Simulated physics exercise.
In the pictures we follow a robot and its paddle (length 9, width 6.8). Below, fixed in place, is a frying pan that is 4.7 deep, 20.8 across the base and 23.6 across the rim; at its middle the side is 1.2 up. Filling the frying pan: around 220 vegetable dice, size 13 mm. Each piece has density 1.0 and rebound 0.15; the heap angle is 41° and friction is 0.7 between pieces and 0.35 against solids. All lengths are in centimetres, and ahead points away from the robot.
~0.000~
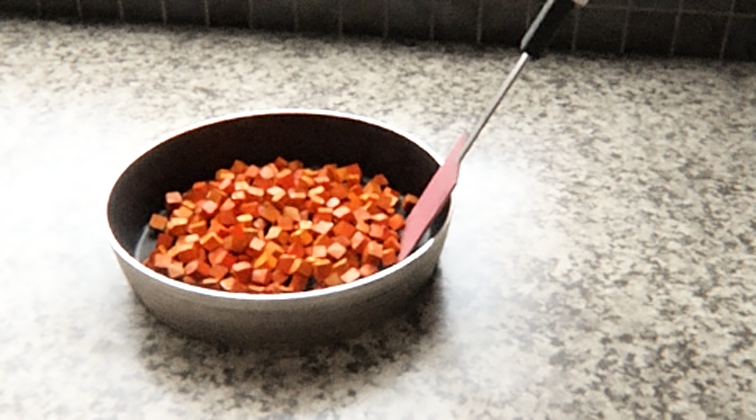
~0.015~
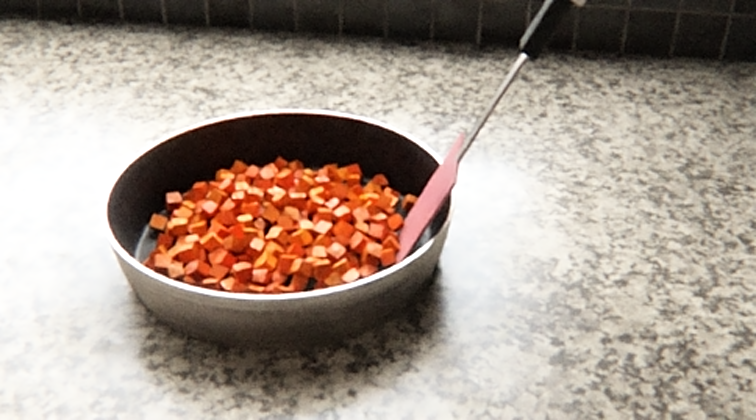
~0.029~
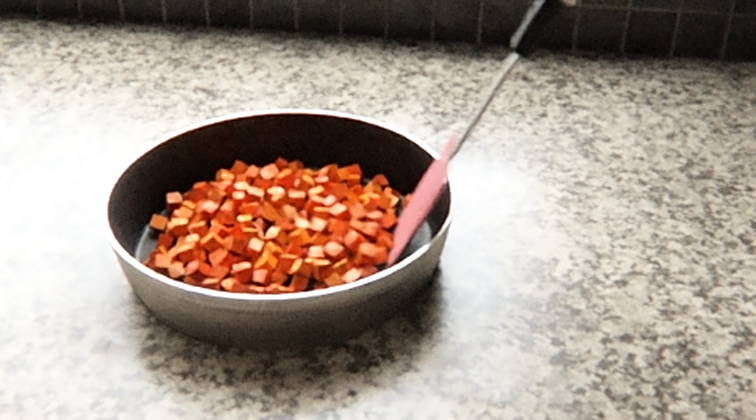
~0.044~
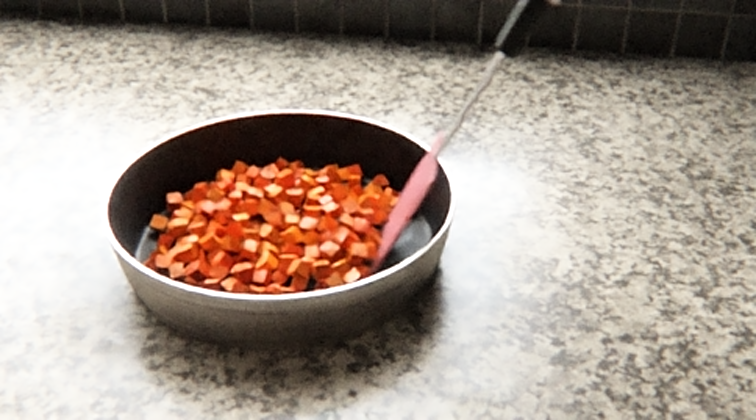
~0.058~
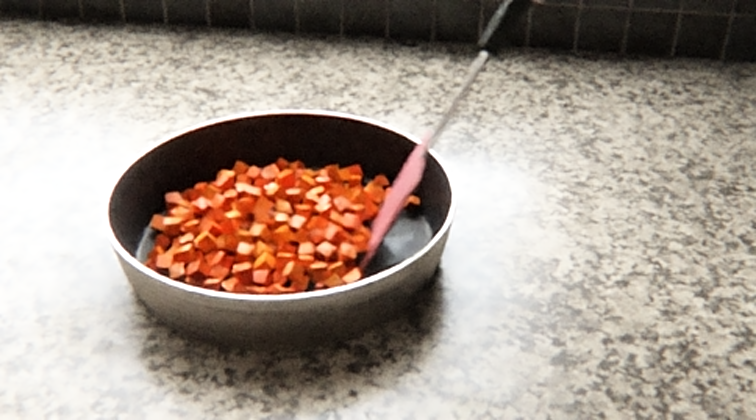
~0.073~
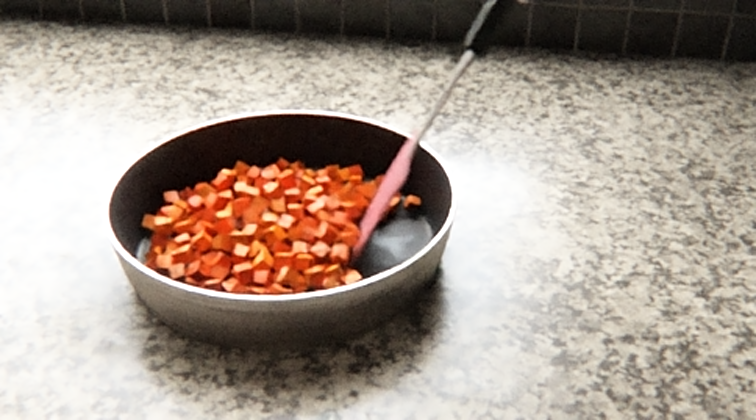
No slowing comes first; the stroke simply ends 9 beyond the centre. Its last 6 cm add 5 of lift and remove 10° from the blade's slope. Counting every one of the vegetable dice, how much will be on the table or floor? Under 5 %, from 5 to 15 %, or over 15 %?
From 5 to 15 %.
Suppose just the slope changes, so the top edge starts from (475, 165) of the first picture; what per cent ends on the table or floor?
15 percent or thereabouts.
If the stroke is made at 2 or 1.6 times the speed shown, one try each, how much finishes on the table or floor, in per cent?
Some 15 and 15 per cent.
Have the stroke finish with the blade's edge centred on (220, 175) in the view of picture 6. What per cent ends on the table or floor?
Approximately 0 per cent, I reckon.
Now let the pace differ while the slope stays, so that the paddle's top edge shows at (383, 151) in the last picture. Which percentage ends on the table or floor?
Expect about 15 per cent there.
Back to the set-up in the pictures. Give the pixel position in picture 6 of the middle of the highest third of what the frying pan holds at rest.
The centre sits at about (173, 213).
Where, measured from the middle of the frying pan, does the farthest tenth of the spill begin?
Distance from centre: Approx. 25 cm.
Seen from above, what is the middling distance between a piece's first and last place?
About 2 centimetres.
After 0.15 s, sloping 64°, highest piece 5 above the table; 225 in the frying pan.
After 0.23 s, sloping 60°, highest piece 7 above the table; 225 in the frying pan.
After 0.47 s, sloping 54°, highest piece 6 above the table; 201 in the frying pan, 24 on the table or floor.
After 1.52 s, sloping 54°, highest piece 6 above the table; 201 in the frying pan, 24 on the table or floor.
In the end, 201 in the frying pan, 24 on the table or floor. That is 11 % on the table or floor.
